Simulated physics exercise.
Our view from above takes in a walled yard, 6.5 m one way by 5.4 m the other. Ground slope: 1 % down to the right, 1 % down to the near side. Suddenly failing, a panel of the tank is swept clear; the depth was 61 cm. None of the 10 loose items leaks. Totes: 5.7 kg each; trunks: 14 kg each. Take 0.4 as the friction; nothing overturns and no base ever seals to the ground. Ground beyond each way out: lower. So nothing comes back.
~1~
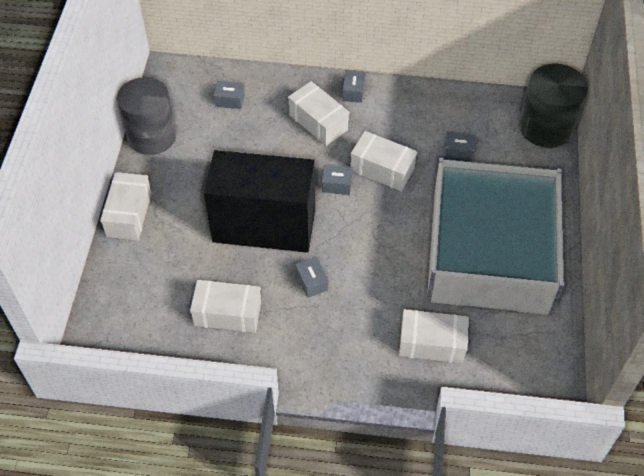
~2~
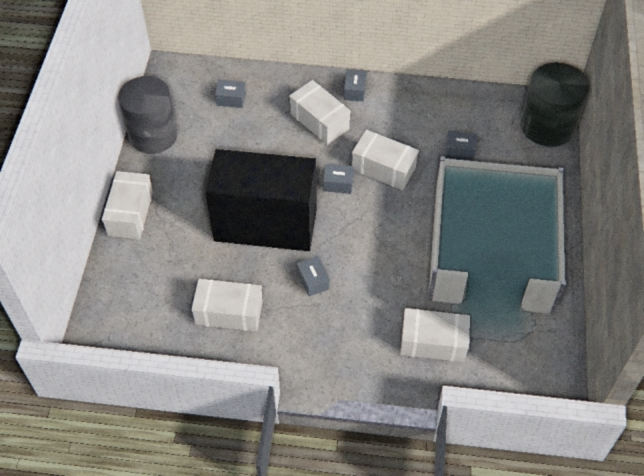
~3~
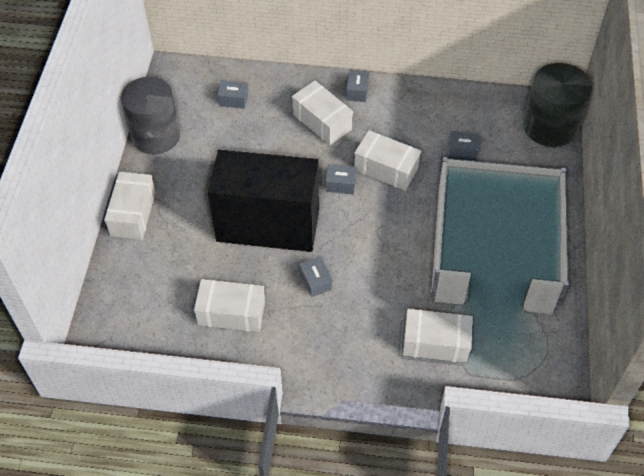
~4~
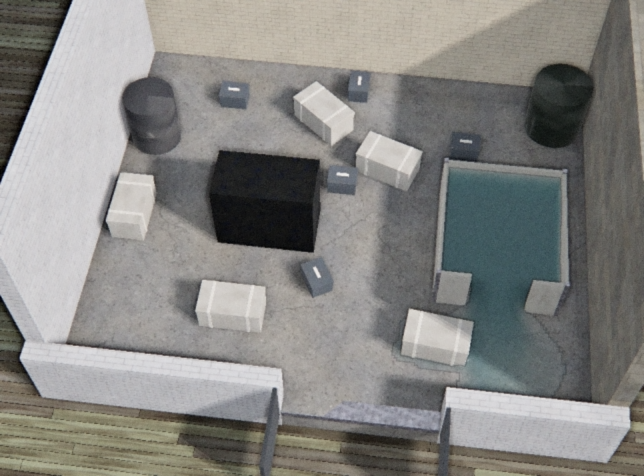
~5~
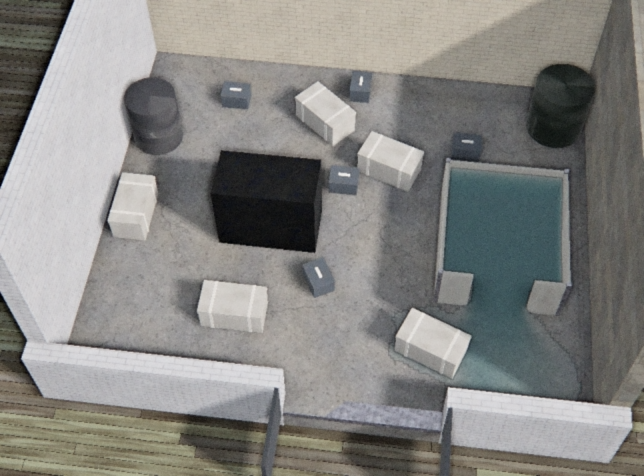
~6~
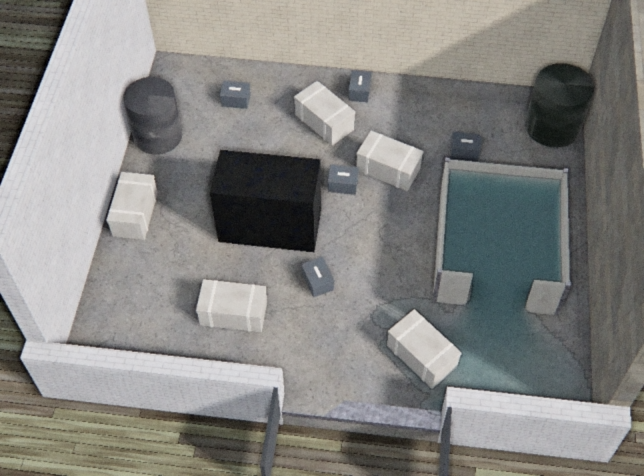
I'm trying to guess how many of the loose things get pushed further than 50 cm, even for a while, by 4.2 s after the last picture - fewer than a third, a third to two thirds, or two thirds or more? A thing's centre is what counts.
I'd say fewer than a third.
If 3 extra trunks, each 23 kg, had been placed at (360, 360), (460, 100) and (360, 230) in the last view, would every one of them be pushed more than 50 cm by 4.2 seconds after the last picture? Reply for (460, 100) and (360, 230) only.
Taking them in turn, the first is below the mark and the second below the mark.
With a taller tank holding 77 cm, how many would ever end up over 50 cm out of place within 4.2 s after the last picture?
The count would be 1.
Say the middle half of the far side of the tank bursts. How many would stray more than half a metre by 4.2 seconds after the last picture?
4.
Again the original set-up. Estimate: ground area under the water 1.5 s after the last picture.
Roughly 8.5 m2 of it is wet.
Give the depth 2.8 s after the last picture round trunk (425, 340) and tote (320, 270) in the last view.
Roughly 5 and 2 cm.
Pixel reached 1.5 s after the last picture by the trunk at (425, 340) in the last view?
Look for it near (316, 369).
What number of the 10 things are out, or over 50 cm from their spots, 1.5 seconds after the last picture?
Tally at that time: 1.
Then, 0.4 s after the last picture 1 of 10 are over 50 cm from their spots; 0 afloat.
Then, 1.5 s after the last picture 1 of 10 are over 50 cm from their spots; 0 afloat.
Then, 2.8 s after the last picture 1 of 10 are over 50 cm from their spots; 0 afloat.
Then, 4.2 s after the last picture 1 of 10 are over 50 cm from their spots, and 1 have been at some point; 0 afloat.
